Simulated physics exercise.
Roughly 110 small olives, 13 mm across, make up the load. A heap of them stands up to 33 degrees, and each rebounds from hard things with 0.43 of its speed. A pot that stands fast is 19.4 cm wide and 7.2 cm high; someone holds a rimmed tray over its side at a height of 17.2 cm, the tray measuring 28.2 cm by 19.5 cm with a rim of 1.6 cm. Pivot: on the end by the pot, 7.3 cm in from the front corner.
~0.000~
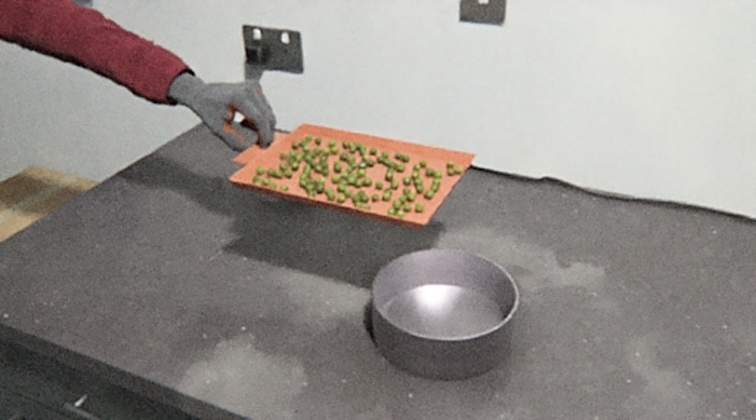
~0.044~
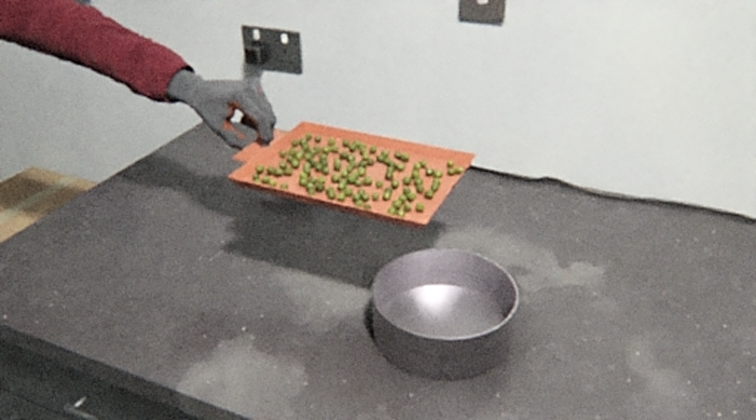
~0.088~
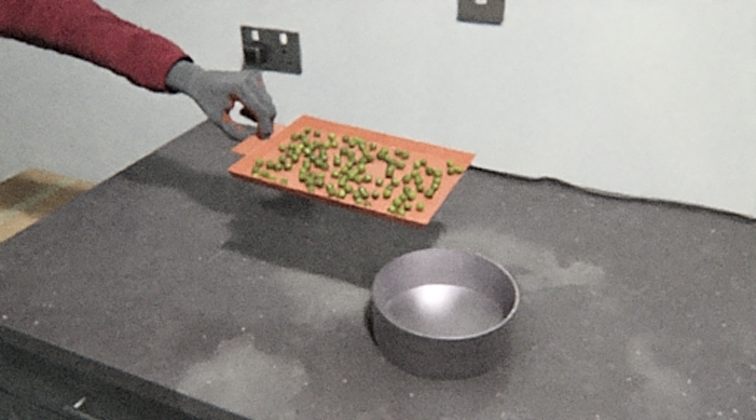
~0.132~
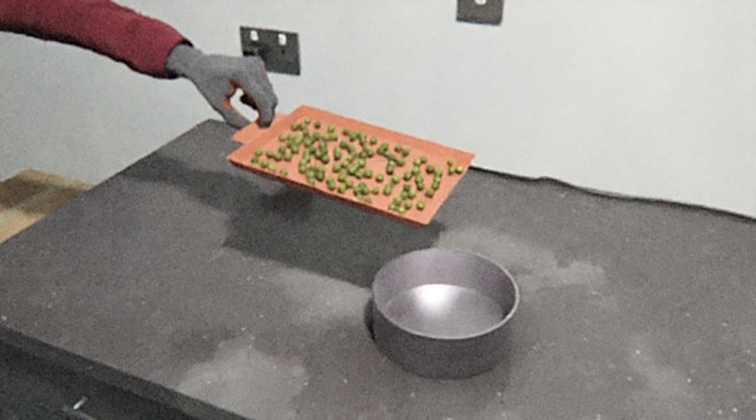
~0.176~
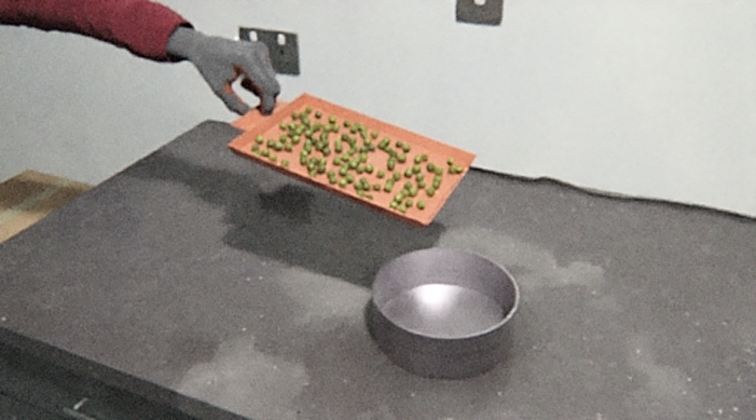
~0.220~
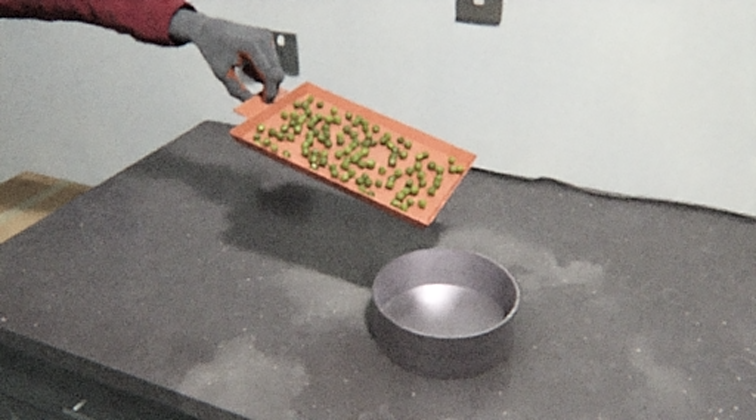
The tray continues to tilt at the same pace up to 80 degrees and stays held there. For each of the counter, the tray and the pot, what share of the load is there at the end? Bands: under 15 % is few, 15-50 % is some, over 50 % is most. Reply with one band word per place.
Counter some, tray few, pot most.
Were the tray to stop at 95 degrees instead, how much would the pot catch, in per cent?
That would give about 60 per cent.
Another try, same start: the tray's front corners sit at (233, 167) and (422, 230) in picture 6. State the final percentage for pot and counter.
Split: Pot = 65, counter = 35.
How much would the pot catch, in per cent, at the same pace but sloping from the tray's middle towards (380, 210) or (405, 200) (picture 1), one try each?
That would be close to 95 per cent and then close to 100 per cent.
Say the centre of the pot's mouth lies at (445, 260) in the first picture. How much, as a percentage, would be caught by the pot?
I'd put it at around 75 per cent.
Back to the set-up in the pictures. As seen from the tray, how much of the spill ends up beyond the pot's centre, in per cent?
Share past the middle: Roughly 90 percent.
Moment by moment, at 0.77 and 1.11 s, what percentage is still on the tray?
Sequence: 75; 15.
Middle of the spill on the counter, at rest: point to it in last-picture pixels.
At about (513, 272).
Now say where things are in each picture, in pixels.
In the first frame, tray tilt 0 degrees, front corners at (235, 177) and (421, 220); middle of the pieces at (344, 175); pot at (444, 290).
In the second frame, tray tilt 1 degrees, front corners at (235, 175) and (422, 219); middle of the pieces at (344, 174).
In the third frame, tray tilt 3 degrees, front corners at (235, 168) and (422, 219), lowest corner right back; middle of the pieces at (344, 170).
In the fourth frame, tray tilt 7 degrees, front corners at (234, 157) and (423, 219), lowest corner right back; middle of the pieces at (345, 164).
In the fifth frame, tray tilt 11 degrees, front corners at (235, 144) and (424, 219), lowest corner right back; middle of the pieces at (346, 157).
In the sixth frame, tray tilt 15 degrees, front corners at (237, 132) and (425, 219), lowest corner right back; middle of the pieces at (347, 151); pot at (445, 288). The tray's pace is about 95 degrees a second.
After 0.55 s, tilt 47 degrees; the tray holds 100 %, the pot 0 %.
After 0.77 s, tilt 68 degrees; the tray holds 75 %, the pot 0 %.
After 1.11 s, tilt 80 degrees; the tray holds 15 %, the pot 40 %.
In the end, at 1.9 s, counter 40 %, tray 0 %, pot 60 %.
